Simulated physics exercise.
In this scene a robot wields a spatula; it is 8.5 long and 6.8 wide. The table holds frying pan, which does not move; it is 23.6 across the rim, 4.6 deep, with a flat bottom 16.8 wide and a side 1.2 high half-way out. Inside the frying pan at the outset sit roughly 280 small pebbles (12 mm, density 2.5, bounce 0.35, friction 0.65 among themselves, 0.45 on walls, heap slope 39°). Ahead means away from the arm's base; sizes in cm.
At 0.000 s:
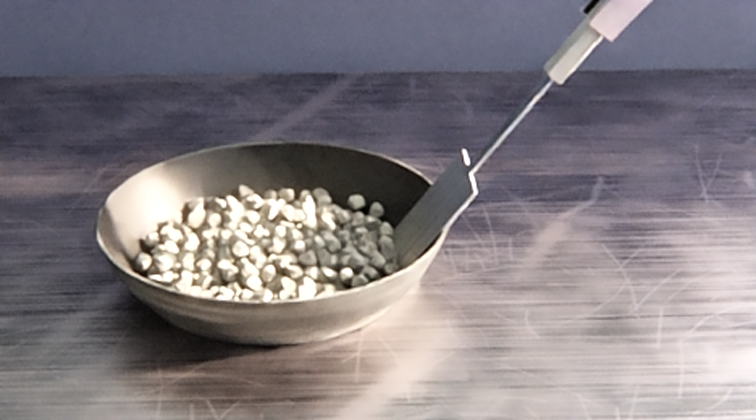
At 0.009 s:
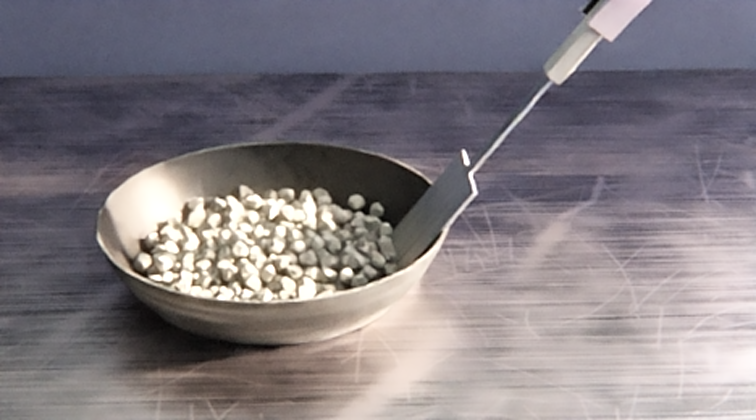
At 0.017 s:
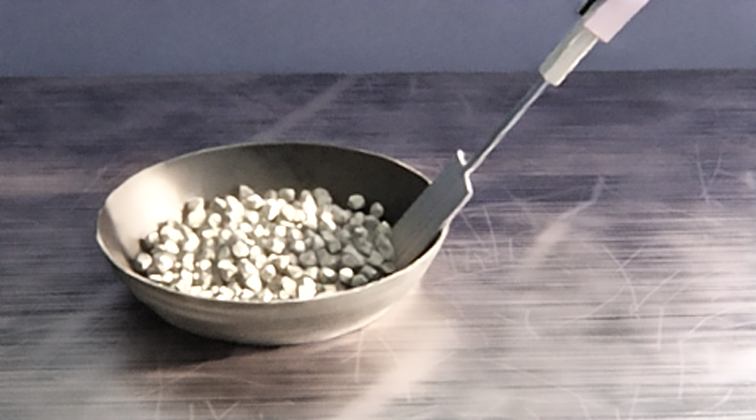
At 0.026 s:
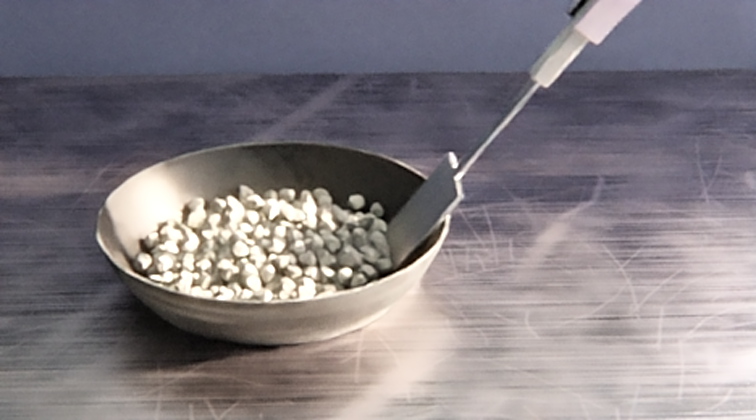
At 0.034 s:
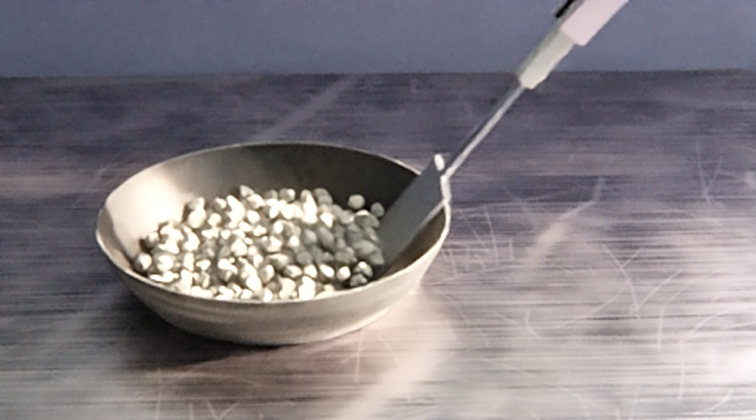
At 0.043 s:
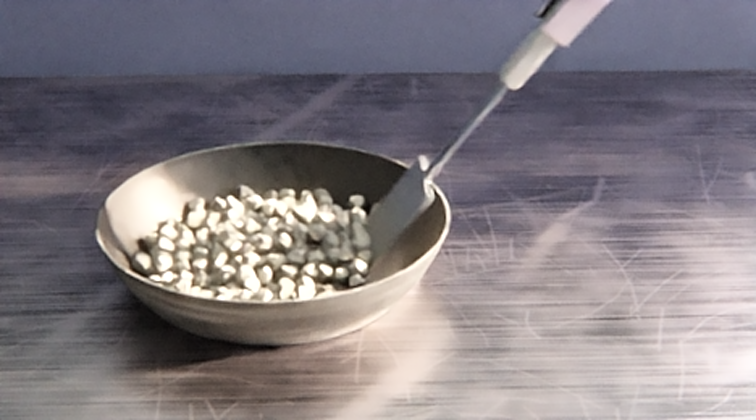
A metal spatula resting in a shallow pan of small pale pebbles, then sliding slightly left and nudging the heap's right edge.
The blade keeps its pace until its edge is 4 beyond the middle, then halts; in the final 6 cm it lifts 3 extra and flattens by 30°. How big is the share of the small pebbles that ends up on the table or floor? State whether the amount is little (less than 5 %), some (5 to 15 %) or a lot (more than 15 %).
The amount is some, 5 to 15 %.
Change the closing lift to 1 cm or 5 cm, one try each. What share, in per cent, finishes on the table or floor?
First try around 5 percent, second try around 10 percent.
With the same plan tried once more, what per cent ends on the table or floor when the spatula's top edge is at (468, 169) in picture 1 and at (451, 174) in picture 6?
Around 0 per cent finishes there.
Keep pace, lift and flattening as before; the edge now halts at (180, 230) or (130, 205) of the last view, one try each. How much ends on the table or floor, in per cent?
Estimates, in order: 10 % and 35 %.
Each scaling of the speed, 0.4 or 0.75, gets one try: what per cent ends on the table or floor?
Estimates, in order: 0 % and 0 %.
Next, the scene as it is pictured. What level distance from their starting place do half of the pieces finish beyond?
The figure is about 3 cm.
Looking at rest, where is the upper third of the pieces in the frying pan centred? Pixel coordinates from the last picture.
Approximately at pixel (156, 242).
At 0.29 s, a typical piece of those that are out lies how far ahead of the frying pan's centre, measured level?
It's close to 18 cm ahead of the centre.
After 0.06 s, sloping 52°, highest piece 5 above the table; 282 in the frying pan.
After 0.08 s, sloping 43°, highest piece 6 above the table; 282 in the frying pan.
After 0.29 s, sloping 23°, highest piece 6 above the table; 256 in the frying pan, 23 on the table or floor, 3 on the blade or in flight.
After 1.34 s, sloping 23°, highest piece 5 above the table; 256 in the frying pan, 26 on the table or floor.
At rest, 256 in the frying pan, 26 on the table or floor. That is 9 % on the table or floor.
